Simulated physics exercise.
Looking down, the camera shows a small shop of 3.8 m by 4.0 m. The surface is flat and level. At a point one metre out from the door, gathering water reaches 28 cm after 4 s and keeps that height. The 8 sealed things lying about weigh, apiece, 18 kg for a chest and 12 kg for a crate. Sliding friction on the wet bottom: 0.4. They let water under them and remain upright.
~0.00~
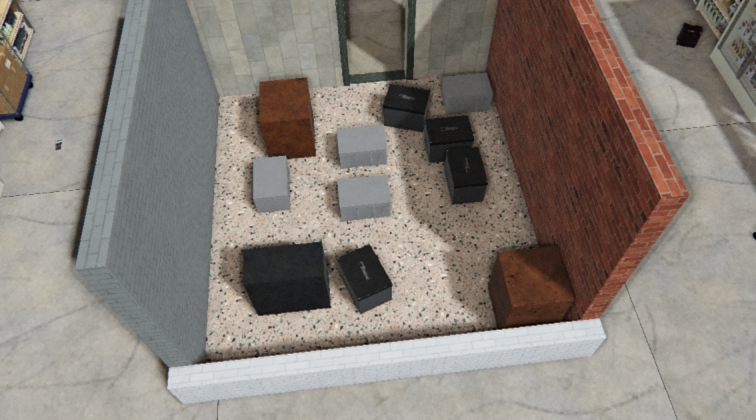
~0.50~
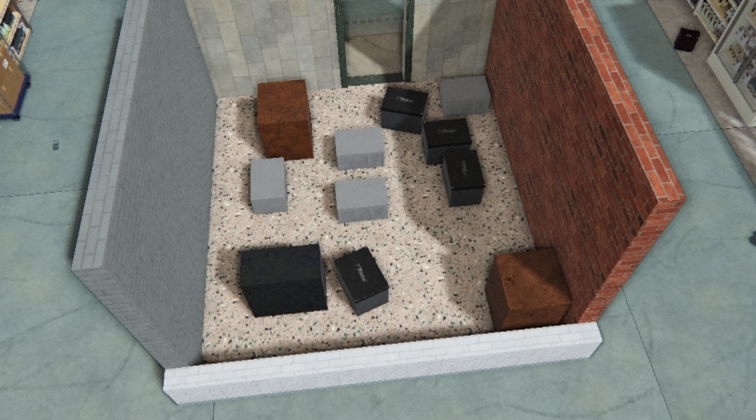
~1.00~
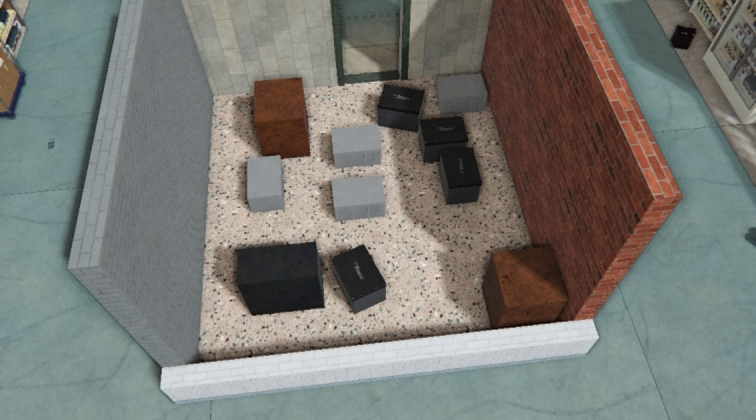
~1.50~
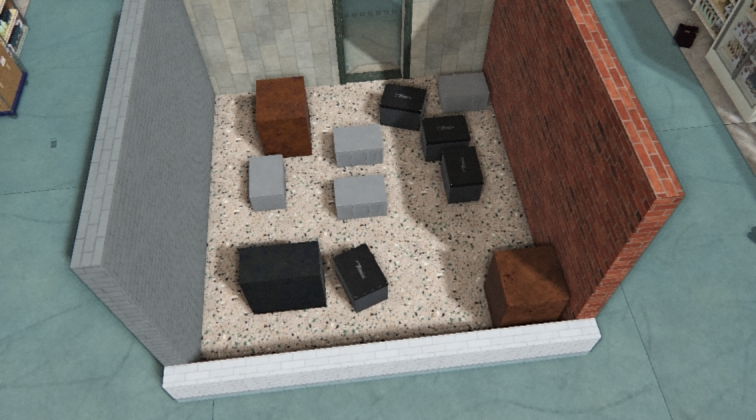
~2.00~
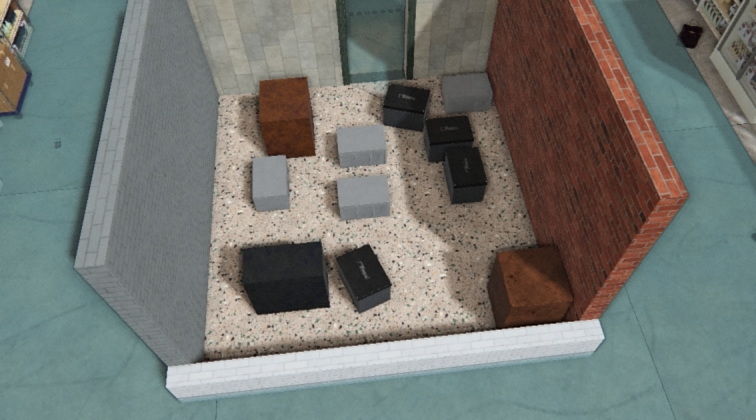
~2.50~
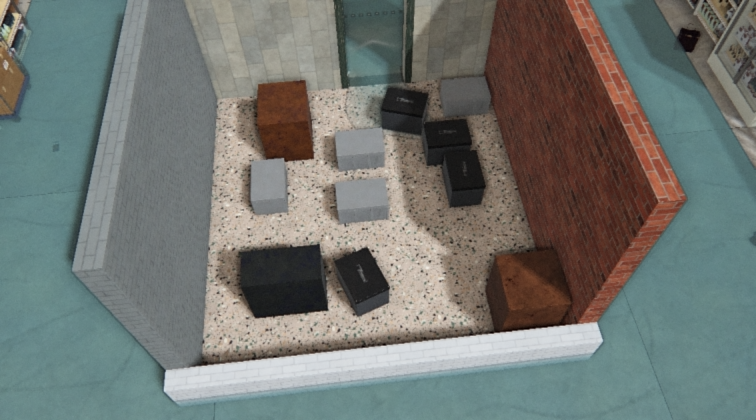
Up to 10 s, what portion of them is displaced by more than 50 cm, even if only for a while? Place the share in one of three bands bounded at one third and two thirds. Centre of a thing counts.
It is a large fraction, two thirds or more.
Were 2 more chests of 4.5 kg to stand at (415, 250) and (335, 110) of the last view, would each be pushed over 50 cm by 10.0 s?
Order as asked - beyond the cutoff and inside the cutoff.
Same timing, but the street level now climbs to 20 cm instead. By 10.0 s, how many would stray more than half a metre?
In that case the number is 4.
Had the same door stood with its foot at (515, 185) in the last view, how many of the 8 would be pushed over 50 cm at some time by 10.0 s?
Count: 5.
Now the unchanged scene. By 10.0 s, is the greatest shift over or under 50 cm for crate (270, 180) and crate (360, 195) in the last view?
Listed as asked: Inside the limit and outside the limit.
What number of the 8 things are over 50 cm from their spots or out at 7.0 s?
I count 5 of them.
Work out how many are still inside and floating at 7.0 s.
At that time, 3.
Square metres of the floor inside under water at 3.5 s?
Wet area: Approx. 3.0 m2.
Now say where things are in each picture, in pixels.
In the first frame, a chest at (364, 271), on the bottom; a crate at (364, 191), on the bottom; water covers 0.0 m2; 0 of 8 have shifted.
In the second frame, a chest at (361, 273) rests on the ground; a crate at (361, 193), on the bottom; 0.0 m2 under water; 0 of 8 have shifted.
In the third frame, a chest at (358, 271), on the bottom; a crate at (358, 191) rests on the ground; 0.0 m2 under water; 0 of 8 have shifted.
In the fourth frame, a chest at (360, 270), on the bottom; a crate at (360, 190) rests on the ground; water covers 0.0 m2; 0 of 8 have shifted.
In the fifth frame, a chest at (363, 270), on the bottom; a crate at (363, 190) rests on the ground; 0.1 m2 under water; 0 of 8 have shifted.
In the sixth frame, a chest at (362, 274), on the bottom; a crate at (362, 193) rests on the ground; 0.7 m2 under water; 0 of 8 have shifted.
After 3.5 s 0 of 8 are over 50 cm from their spots; 0 afloat.
After 4.5 s 2 of 8 are over 50 cm from their spots; 0 afloat.
After 7.0 s 5 of 8 are over 50 cm from their spots; 3 afloat.
After 10.0 s 7 of 8 are over 50 cm from their spots, and 7 have been at some point; 7 afloat.
